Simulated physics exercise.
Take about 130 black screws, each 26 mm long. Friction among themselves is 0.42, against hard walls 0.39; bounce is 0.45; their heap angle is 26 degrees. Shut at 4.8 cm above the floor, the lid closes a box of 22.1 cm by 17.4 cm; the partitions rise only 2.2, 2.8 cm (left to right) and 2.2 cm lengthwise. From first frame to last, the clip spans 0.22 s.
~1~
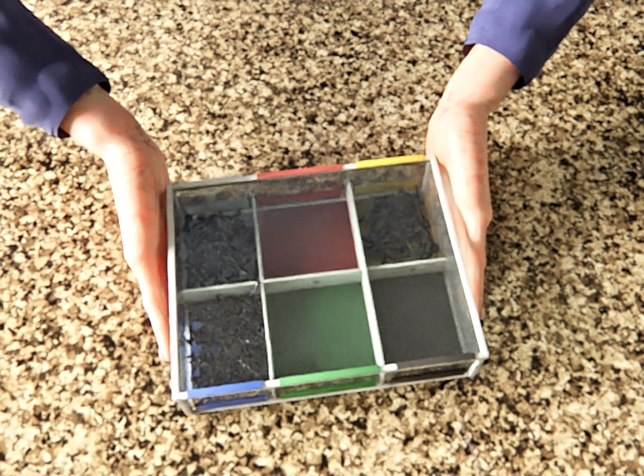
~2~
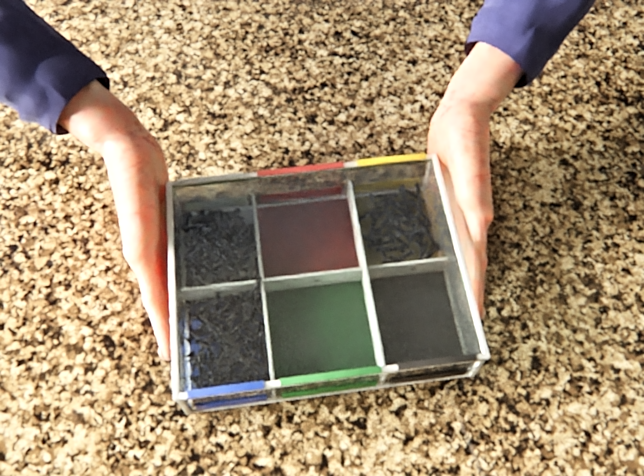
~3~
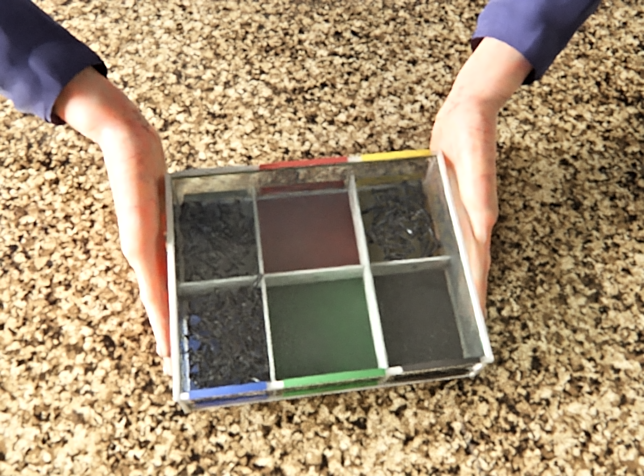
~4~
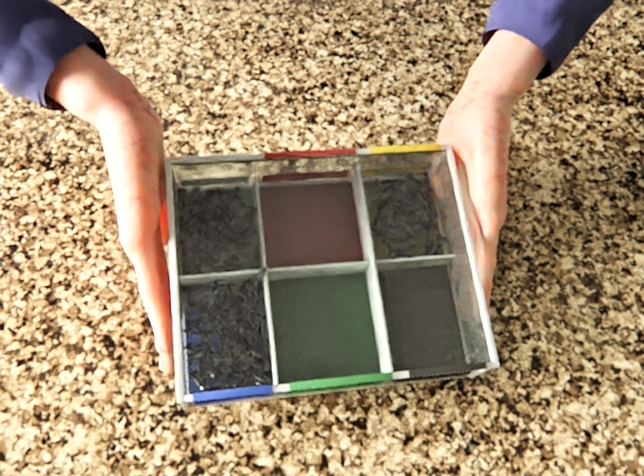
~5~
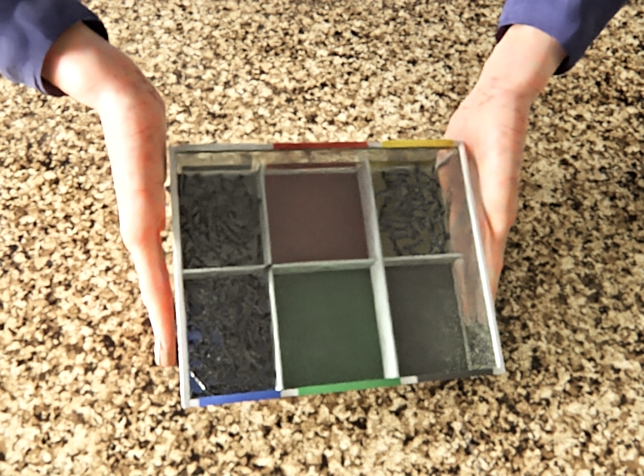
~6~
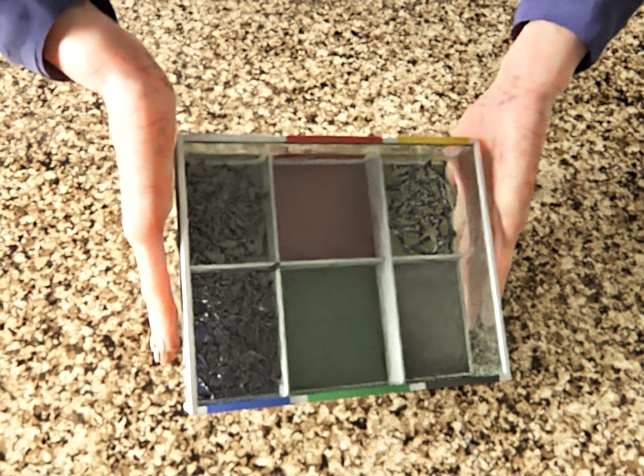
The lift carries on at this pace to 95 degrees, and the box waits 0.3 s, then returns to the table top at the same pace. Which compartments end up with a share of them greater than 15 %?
Red compartment: Not greater. Blue compartment: Greater. Green compartment: Greater. Yellow compartment: Not greater. White compartment: Not greater. Black compartment: Greater.
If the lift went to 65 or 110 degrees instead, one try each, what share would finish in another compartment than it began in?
About 35 and about 75 per cent, in that order.
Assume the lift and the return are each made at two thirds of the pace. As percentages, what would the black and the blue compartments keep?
In that case black keeps 35 per cent while blue keeps 20 per cent.
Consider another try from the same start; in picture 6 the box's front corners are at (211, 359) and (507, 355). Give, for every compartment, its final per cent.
Per cent at the finish: Red 0, blue 0, green 0, yellow 40, white 0, black 60.
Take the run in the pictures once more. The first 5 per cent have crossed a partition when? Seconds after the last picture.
Reading: T about 0.50 s.
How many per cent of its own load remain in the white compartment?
It works out to near 0 percent.
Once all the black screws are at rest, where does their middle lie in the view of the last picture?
Somewhere near (364, 357) in the last picture.
Then, 0.73 s after the last picture, tilt 95 degrees; blue 30 %, green 30 %, yellow 10 %, black 25 %.
Then, 1.21 s after the last picture, tilt 50 degrees; blue 30 %, green 25 %, yellow 5 %, black 35 %.
Then, 1.76 s after the last picture, tilt 0 degrees; blue 25 %, green 30 %, yellow 5 %, black 40 %.
In the end, red 0 %, blue 25 %, green 30 %, yellow 5 %, white 0 %, black 40 %.
